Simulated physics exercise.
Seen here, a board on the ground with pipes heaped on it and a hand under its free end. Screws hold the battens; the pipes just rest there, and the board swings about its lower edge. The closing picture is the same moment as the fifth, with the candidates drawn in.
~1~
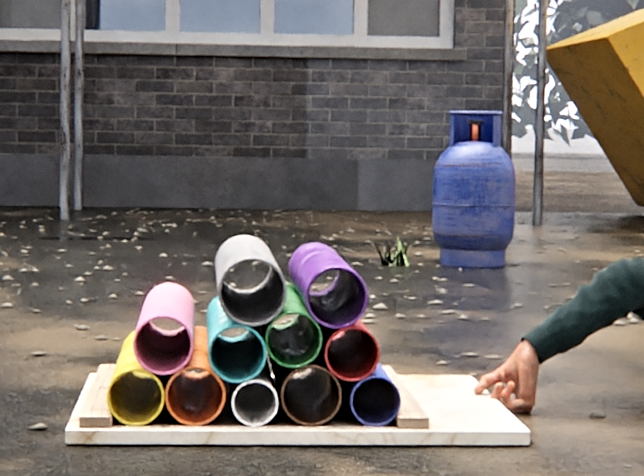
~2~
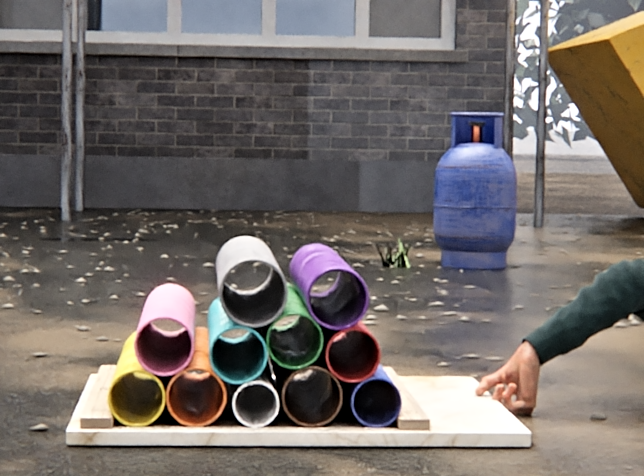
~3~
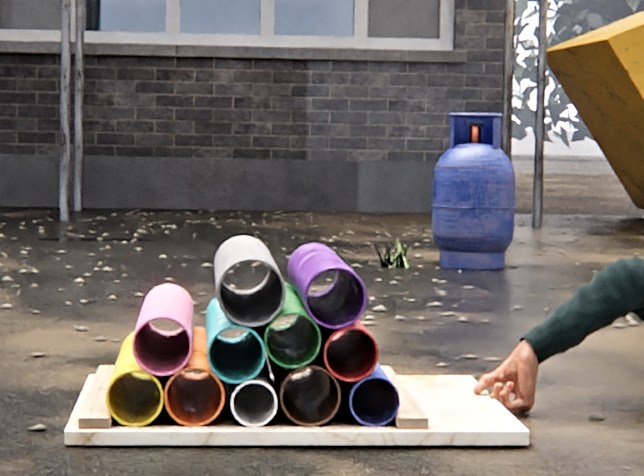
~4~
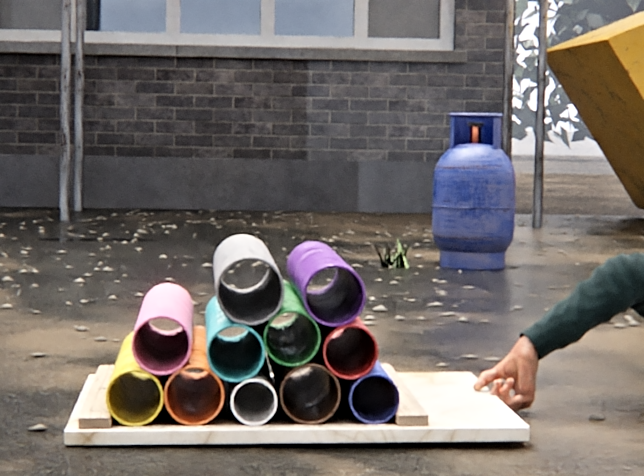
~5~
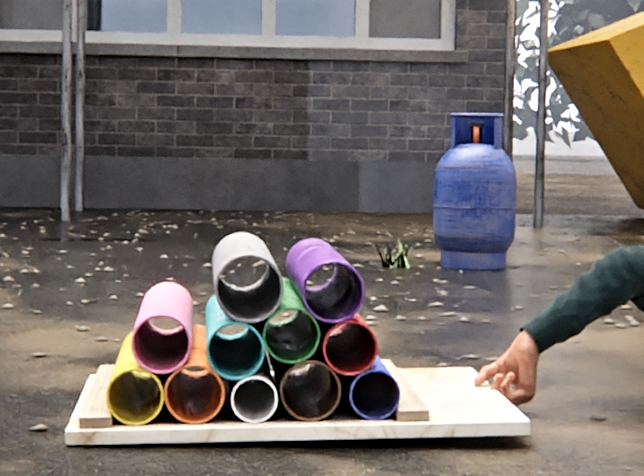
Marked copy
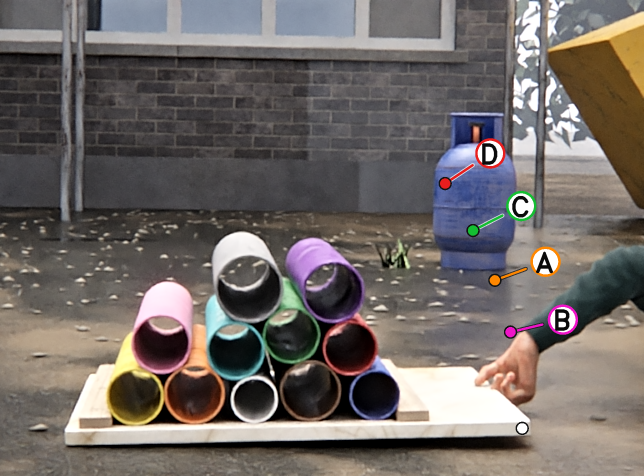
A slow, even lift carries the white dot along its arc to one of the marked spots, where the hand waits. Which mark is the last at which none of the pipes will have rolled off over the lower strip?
At most to B.
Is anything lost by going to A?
At A: Yes.
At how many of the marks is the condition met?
One of the four.
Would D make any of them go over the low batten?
Yes.
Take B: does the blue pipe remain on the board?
Yes.
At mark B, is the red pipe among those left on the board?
Yes, with B.
On the marked copy, A at (495, 280); B at (511, 332); C at (473, 230); D at (445, 183); the white dot at (522, 428).
With B. Early on, board at 12°.
Further on, board at 14°.
At the end, board at 14°, none over the low batten.
As for the rest, A four over the low batten (turquoise, green, pink, grey); C ten over the low batten; D eleven over the low batten.
